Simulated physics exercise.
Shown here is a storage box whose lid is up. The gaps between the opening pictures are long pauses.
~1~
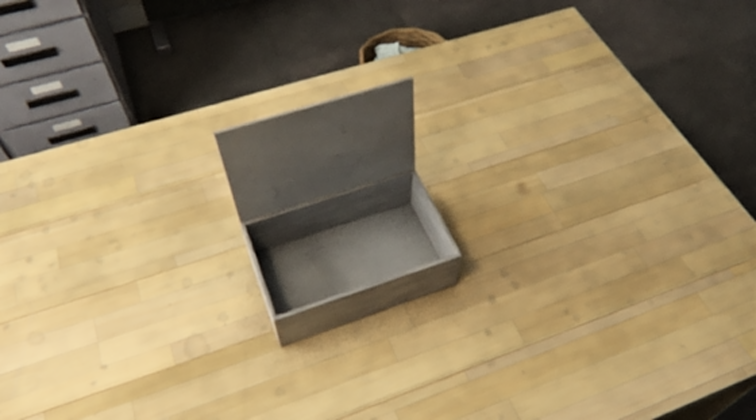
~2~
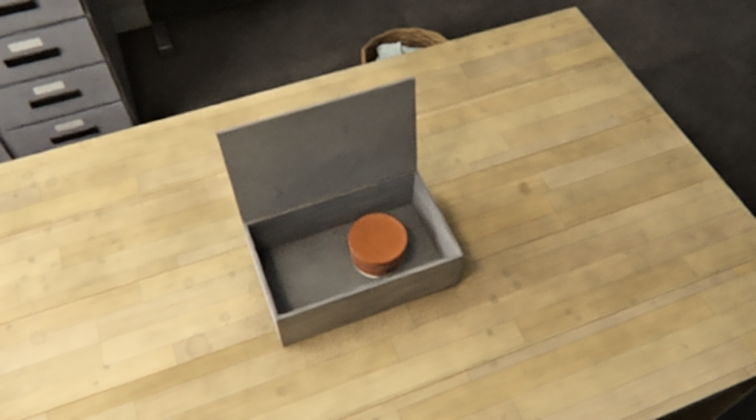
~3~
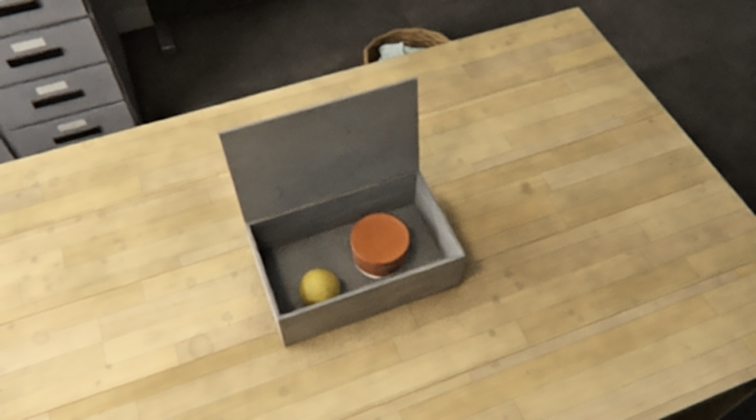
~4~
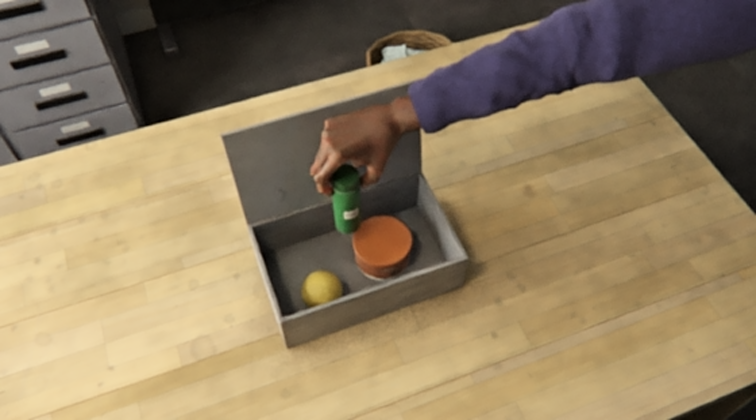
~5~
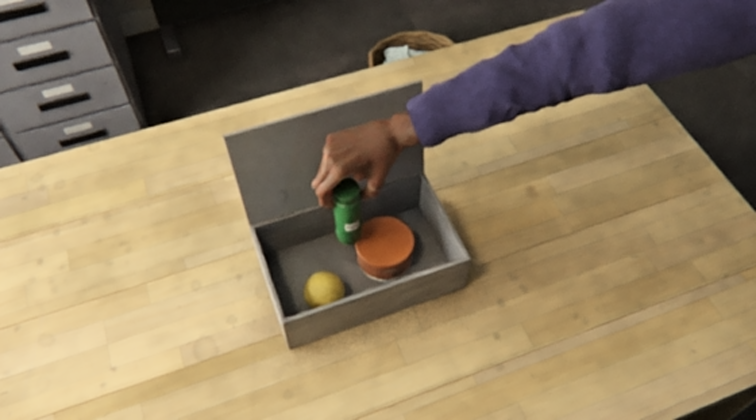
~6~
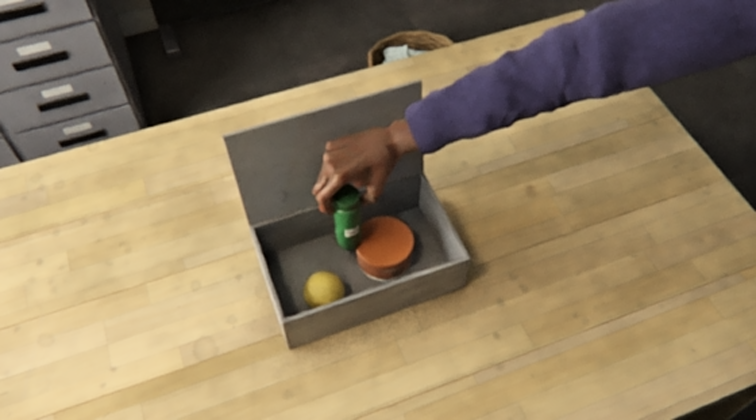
Hand in a purple sleeve lowering a green shaker into an open gray box already holding an orange round container and yellow lemon.
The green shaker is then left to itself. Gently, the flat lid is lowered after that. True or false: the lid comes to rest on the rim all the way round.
True.
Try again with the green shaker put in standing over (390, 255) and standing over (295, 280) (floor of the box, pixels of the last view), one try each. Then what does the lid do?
First, it gets propped open; second, it gets propped open.
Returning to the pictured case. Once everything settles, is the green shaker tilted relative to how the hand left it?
It ends up tilted.
Then, 1.10 s past the last view, lid starting down; green shaker on its side near (310, 265).
Then, 1.80 s past the last view, lid 40° above the rim; green shaker on its side near (311, 268).
Finally, lid shut; down or leaning hard in the box, green shaker; the other 2 still in place. Final places as the last picture's camera would see them, green shaker near (312, 270).
